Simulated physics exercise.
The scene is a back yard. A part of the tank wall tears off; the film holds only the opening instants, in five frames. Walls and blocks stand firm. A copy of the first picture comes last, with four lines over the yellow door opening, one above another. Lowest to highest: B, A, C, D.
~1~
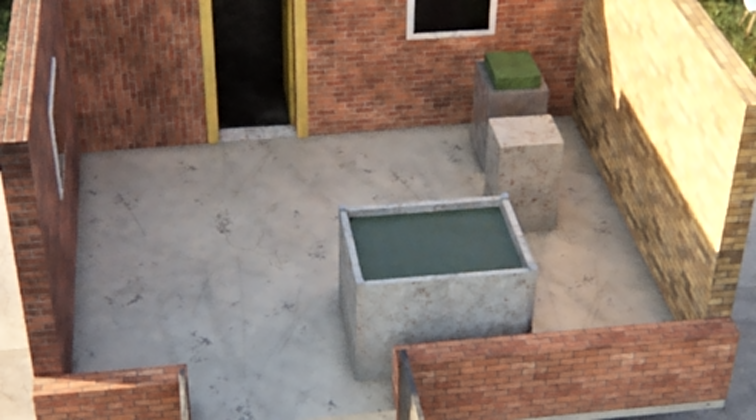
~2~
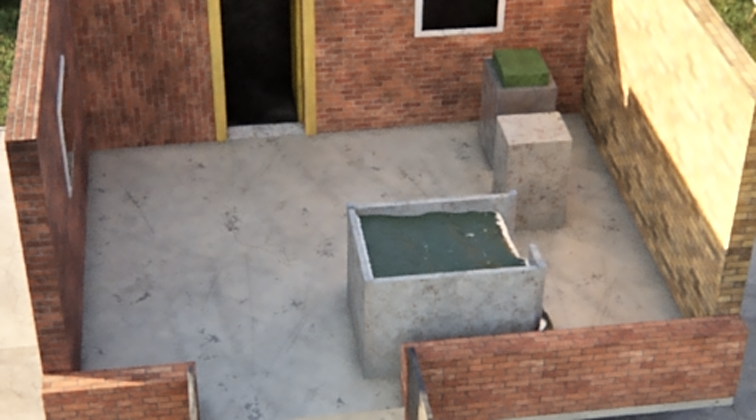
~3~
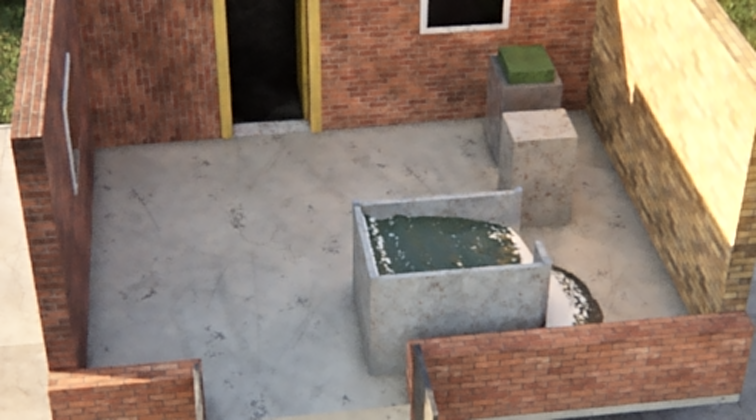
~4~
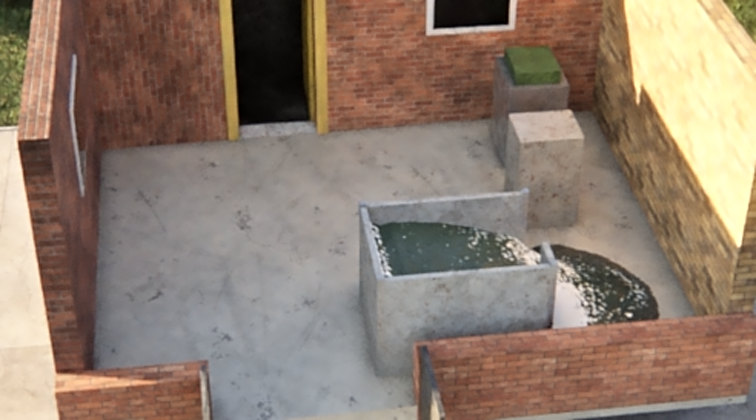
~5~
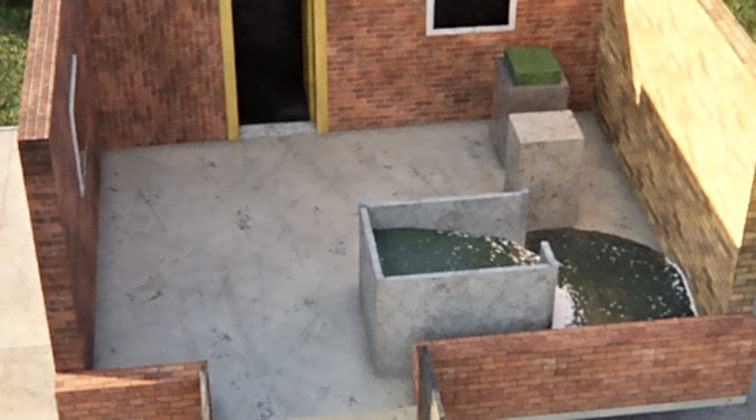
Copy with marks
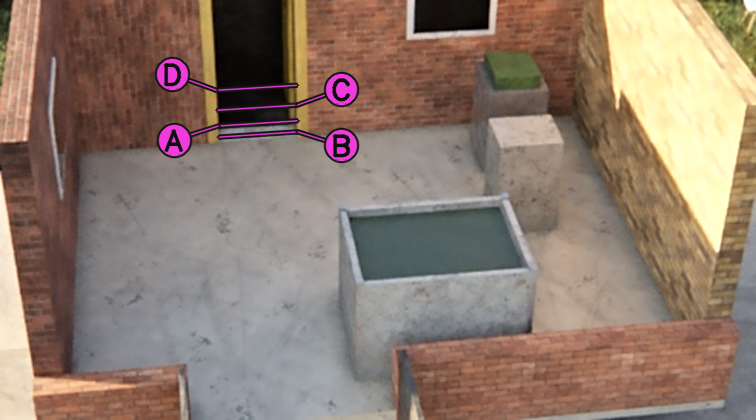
A walled back yard with a pale concrete floor is seen from high above, the view shifting slightly at first. A grey tank of dark green water sits right of centre, with a yellow-framed doorway behind, two grey blocks, one green-topped, near the right wall, and low brick walls in front. The tank's right side opens, and foaming water pours out, spreading rightward across the floor as the level inside drops.
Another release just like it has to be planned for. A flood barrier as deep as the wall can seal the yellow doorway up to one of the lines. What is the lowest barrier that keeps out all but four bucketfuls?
The limit is B.
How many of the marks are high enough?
All four.
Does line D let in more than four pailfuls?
No, that is safe.
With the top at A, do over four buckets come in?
No.
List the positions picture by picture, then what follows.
Water in the tank at rest, its middle at (435, 246); foot of the yellow doorway at (258, 139); open gate at (291, 350).
Water covers 1 % of the ground, its front hidden from here.
Water covers 3 % of the ground and shows as far out as (581, 291).
Water covers 7 % of the ground and shows as far out as (642, 287).
Water covers 13 % of the ground and shows as far out as (664, 259).
On the marked copy, A at (258, 123); B at (258, 134); C at (257, 107); D at (256, 87); from the bottom up B, A, C, D.
For line A, nothing gets over.
For line B, nothing gets over.
For line C, nothing gets over.
For line D, nothing gets over.
